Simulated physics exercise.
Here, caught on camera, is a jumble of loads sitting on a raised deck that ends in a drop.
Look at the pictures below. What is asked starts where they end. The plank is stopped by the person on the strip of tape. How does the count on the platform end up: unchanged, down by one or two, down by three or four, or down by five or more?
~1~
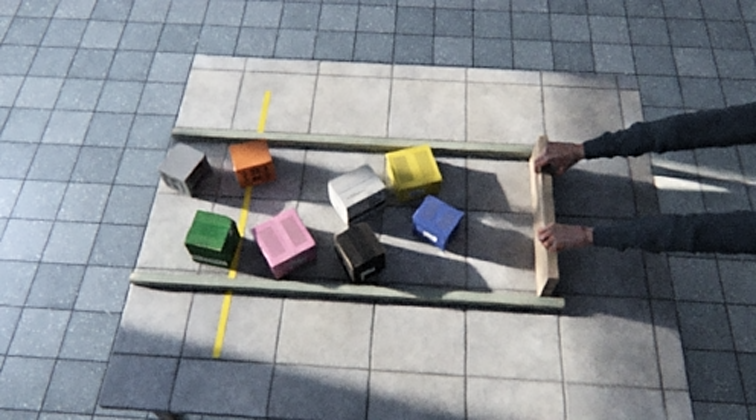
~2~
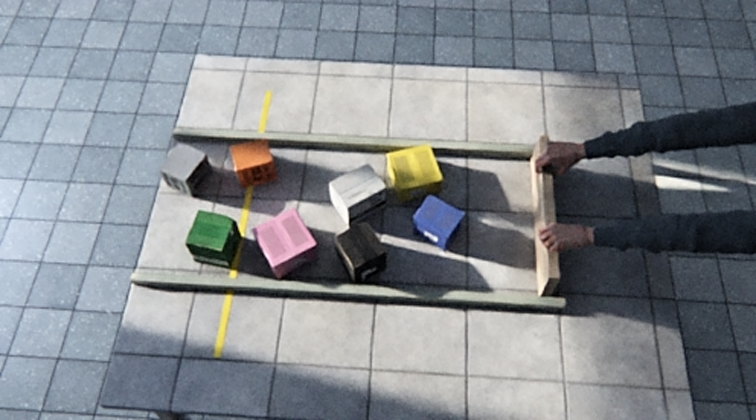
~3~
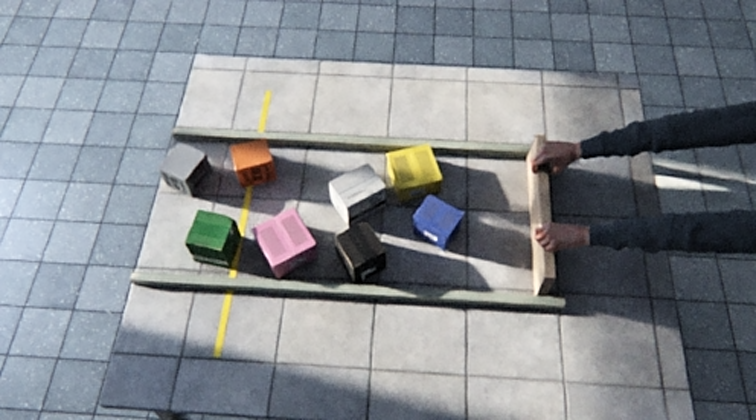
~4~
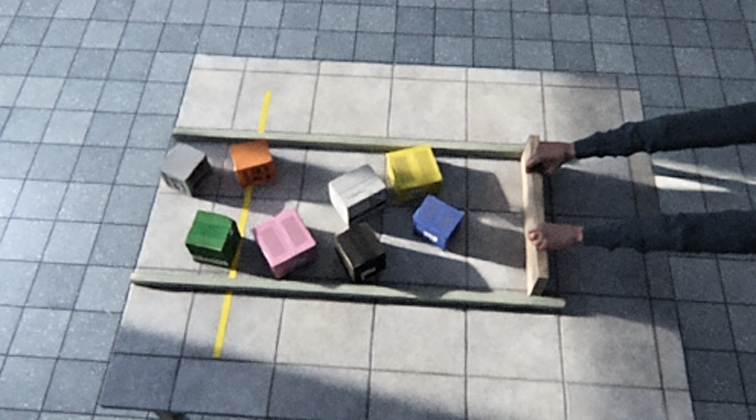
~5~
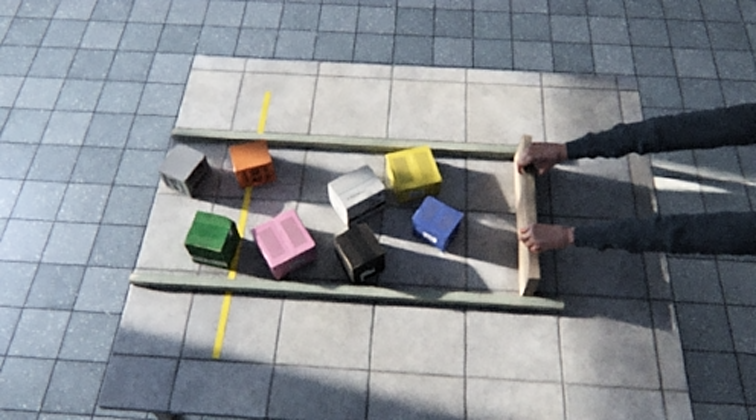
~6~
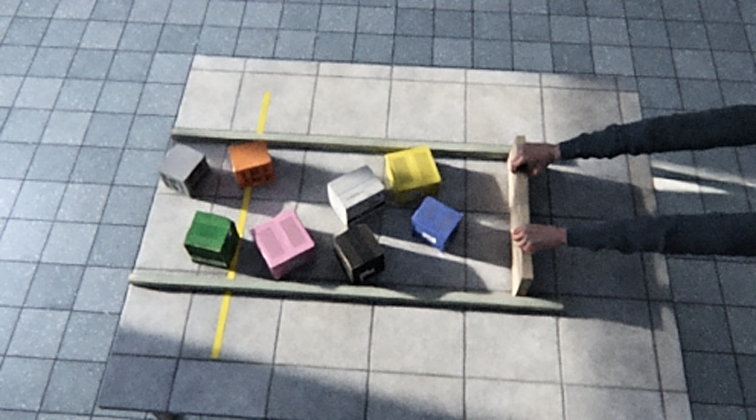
It ends down by one or two.
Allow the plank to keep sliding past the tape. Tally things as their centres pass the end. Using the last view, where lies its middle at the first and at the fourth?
At (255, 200) for the first, at (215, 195) for the fourth.
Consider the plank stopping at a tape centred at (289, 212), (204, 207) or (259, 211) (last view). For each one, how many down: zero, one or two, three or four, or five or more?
In order: None, then three or four, then none.
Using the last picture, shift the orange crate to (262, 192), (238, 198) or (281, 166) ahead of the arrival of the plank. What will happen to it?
Place by place, it survives; holds on; remains up.
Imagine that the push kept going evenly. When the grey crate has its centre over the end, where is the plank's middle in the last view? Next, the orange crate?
(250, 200) and then (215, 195), give or take.
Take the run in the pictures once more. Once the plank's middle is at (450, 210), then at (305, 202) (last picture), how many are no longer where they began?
At the first spot 1, then 7.
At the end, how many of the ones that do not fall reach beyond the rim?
I get 0.
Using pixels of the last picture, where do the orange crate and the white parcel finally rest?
In the last picture the first middle sits at (190, 153) and the other at (197, 189).
A little later, none off yet; grey crate at rest near (185, 171); green box at rest near (212, 240); orange crate at rest near (253, 164).
Next, none off yet; grey crate at rest near (185, 171); green box shifted about its own width near (173, 236); orange crate shifted a little near (234, 159).
When it is over, the number that fall off is one or two; down, green box and grey crate.
